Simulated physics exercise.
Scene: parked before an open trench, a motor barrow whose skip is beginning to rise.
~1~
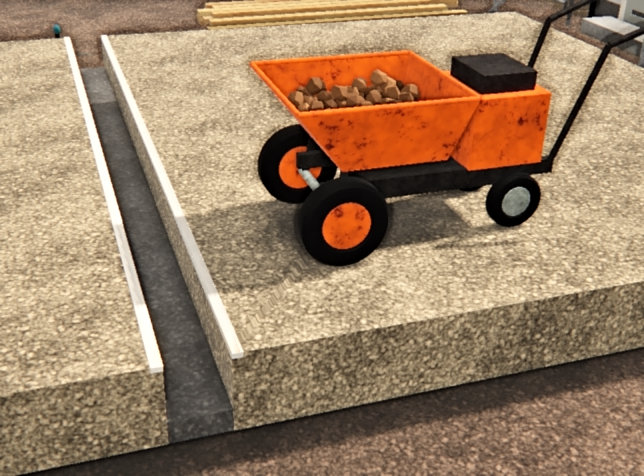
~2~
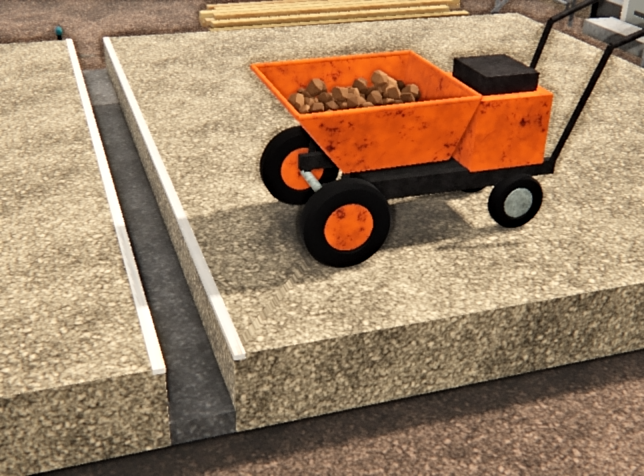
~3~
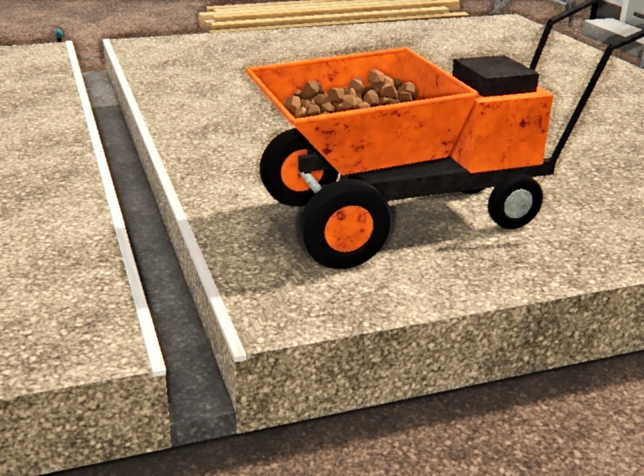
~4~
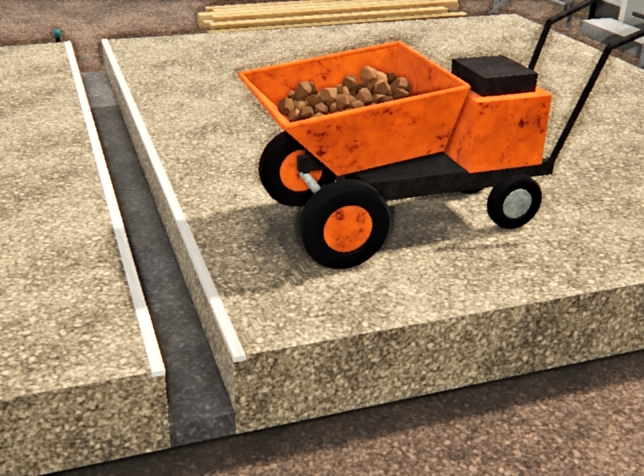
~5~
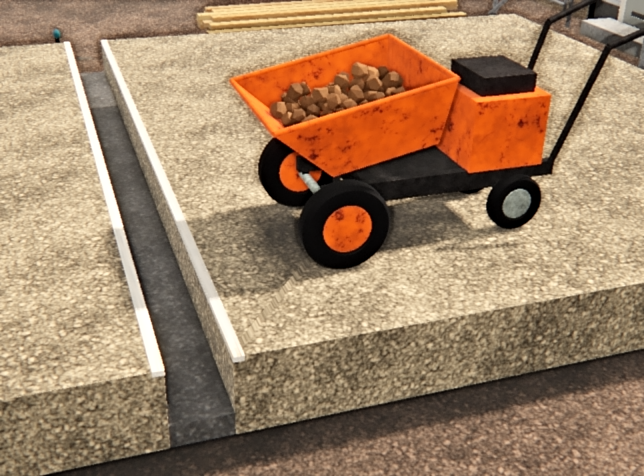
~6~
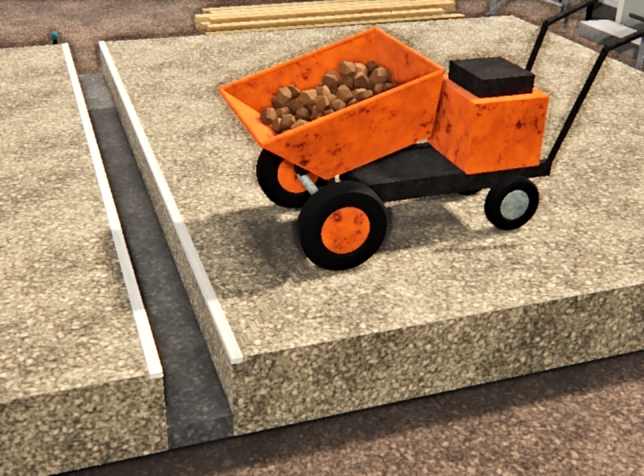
On a building site seen from slightly above, a dark, narrow trench edged with pale strips runs between two raised blocks of coarse, sandy-coloured ground. An orange motor barrow with black handles stands on the right-hand block, its scuffed skip holding brown clods and facing the trench. The skip tilts slowly forward to the left, its front lip dipping and its rear lifting, while the wheels stay put and the view barely shifts.
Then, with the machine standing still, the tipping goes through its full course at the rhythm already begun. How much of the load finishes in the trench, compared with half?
More than half of it.
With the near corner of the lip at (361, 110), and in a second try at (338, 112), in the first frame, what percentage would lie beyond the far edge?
You'd see close to 0 per cent the first time and close to 0 per cent the next.
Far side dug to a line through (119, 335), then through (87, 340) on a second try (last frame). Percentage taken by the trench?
90 %, give or take, and then 90 %.
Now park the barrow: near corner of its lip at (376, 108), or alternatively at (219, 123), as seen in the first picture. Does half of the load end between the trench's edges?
Well, the first try gives a smaller portion, and the second gives a smaller portion.
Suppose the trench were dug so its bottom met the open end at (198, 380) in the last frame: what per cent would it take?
Estimated share: Approx. 50 %.
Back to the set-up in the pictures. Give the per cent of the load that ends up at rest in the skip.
It works out near 10 percent.
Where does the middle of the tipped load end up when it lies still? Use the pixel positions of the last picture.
I'd say the middle ends up at about (164, 288).
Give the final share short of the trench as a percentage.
Roughly 5 per cent of the load.
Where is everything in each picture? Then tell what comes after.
In the first picture, lip of the skip at (298, 116), level; top of the load at (374, 98), clay clods; first edge of the trench at (221, 312); far edge at (145, 325), the trench under half as wide as the skip, and about as deep as wide.
In the second picture, lip of the skip at (299, 118), level; top of the load at (374, 99).
In the third picture, lip of the skip at (293, 122), tipped barely; top of the load at (371, 99).
In the fourth picture, lip of the skip at (285, 127), tipped a little; top of the load at (379, 102).
In the fifth picture, lip of the skip at (275, 134), tipped a little; top of the load at (375, 85).
In the sixth picture, lip of the skip at (262, 145), tipped clearly; top of the load at (371, 92); first edge of the trench at (220, 318); far edge at (144, 330).
Soon, skip tipped steeply; all in the skip.
A while on, skip tipped right over; most in the skip; a stray few short of the trench; about a quarter in or heaped over the trench.
Towards the end, skip tipped right over; a small part in the skip; a small part short of the trench; most in or heaped over the trench; a stray few beyond it.
Finally, skip tipped right over; a small part in the skip; a small part short of the trench; most in or heaped over the trench; a stray few beyond it.
